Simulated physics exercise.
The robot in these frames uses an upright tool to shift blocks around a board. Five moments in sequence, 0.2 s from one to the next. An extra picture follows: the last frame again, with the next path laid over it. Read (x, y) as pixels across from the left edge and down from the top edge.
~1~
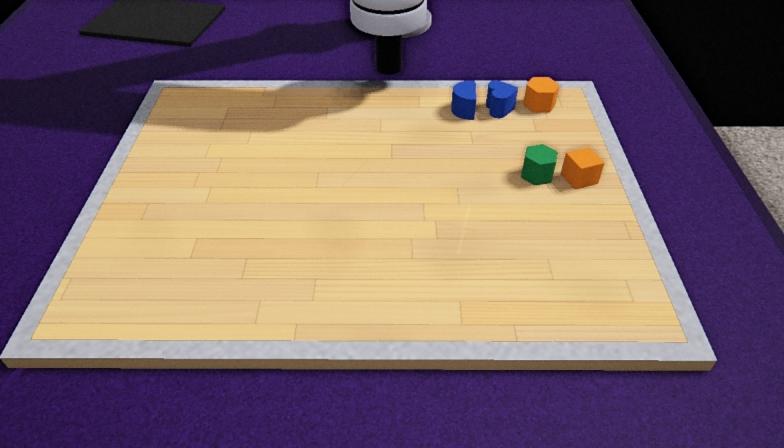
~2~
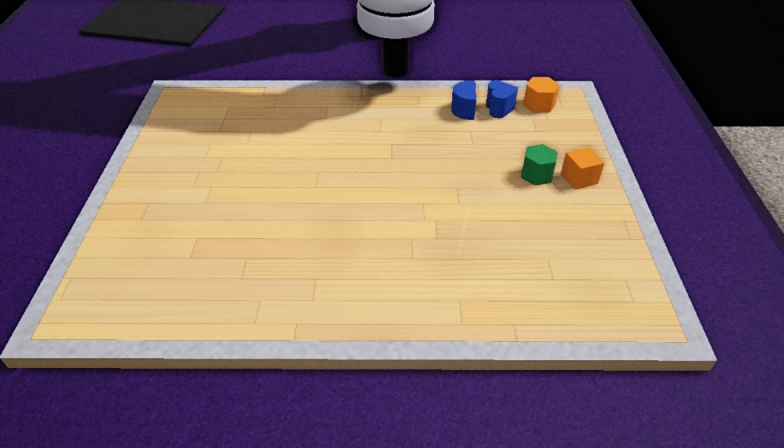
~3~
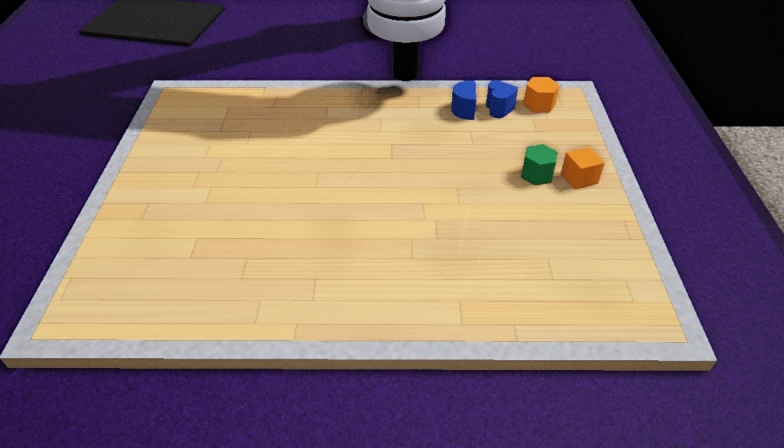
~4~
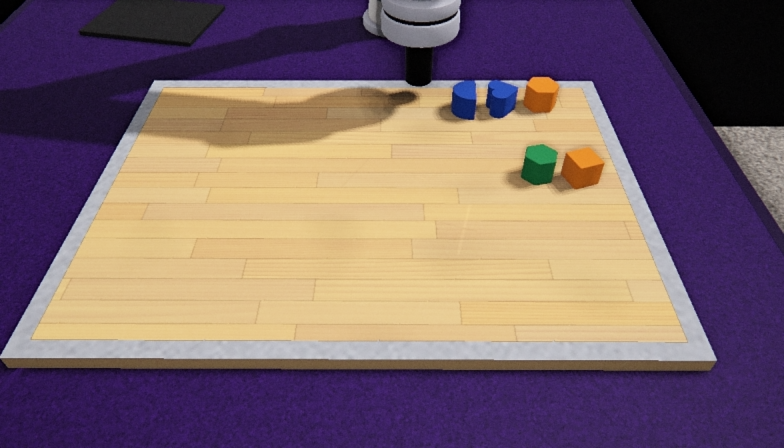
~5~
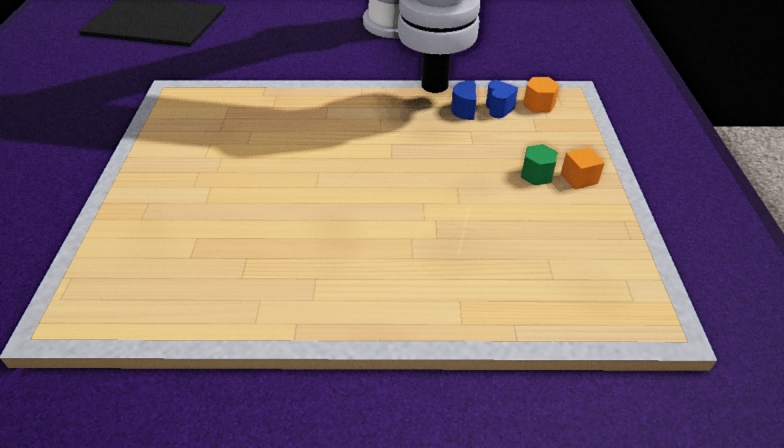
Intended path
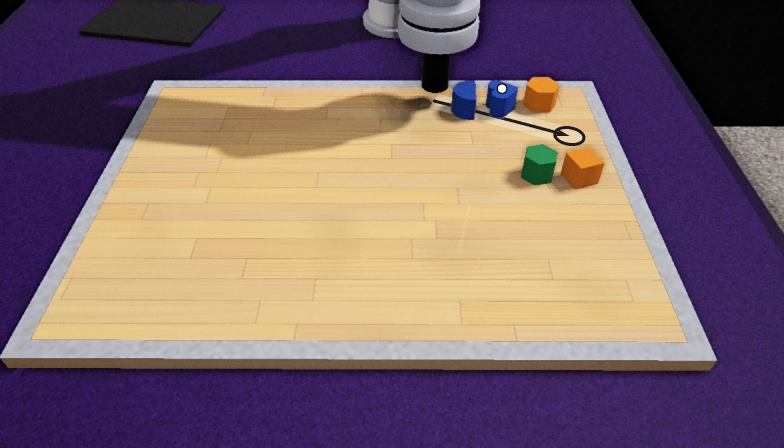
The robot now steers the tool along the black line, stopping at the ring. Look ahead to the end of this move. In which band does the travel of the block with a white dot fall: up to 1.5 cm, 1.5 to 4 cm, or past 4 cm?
Upwards of 4 cm.
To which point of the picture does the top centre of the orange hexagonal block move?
Top centre: (558, 82).
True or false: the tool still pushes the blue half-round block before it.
That claim is true.
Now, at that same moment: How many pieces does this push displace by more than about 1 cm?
Count: 3 or more.
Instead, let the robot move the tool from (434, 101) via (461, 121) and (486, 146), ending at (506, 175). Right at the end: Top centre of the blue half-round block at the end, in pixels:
The middle of the upper face of the blue half-round block will lie at about (498, 102) in the picture.
Drawn move, from (434, 101) directly to (569, 136); the dot is on the blue heart-shaped block.
On the path given first. One third of the way, tool (480, 97); blue half-round block (507, 98), turned 15° anticlockwise; blue heart-shaped block (526, 91); orange hexagonal block (551, 84), turned 15° anticlockwise.
Two thirds of the way, tool (525, 108); blue half-round block (556, 108), turned 35° anticlockwise; blue heart-shaped block (567, 97), turned 25° anticlockwise; orange hexagonal block (558, 82), turned 45° anticlockwise.
At the end, tool (573, 121); blue half-round block (606, 115), turned 70° anticlockwise; blue heart-shaped block (580, 97), turned 60° anticlockwise; orange hexagonal block (558, 82), turned 45° anticlockwise; orange square still.
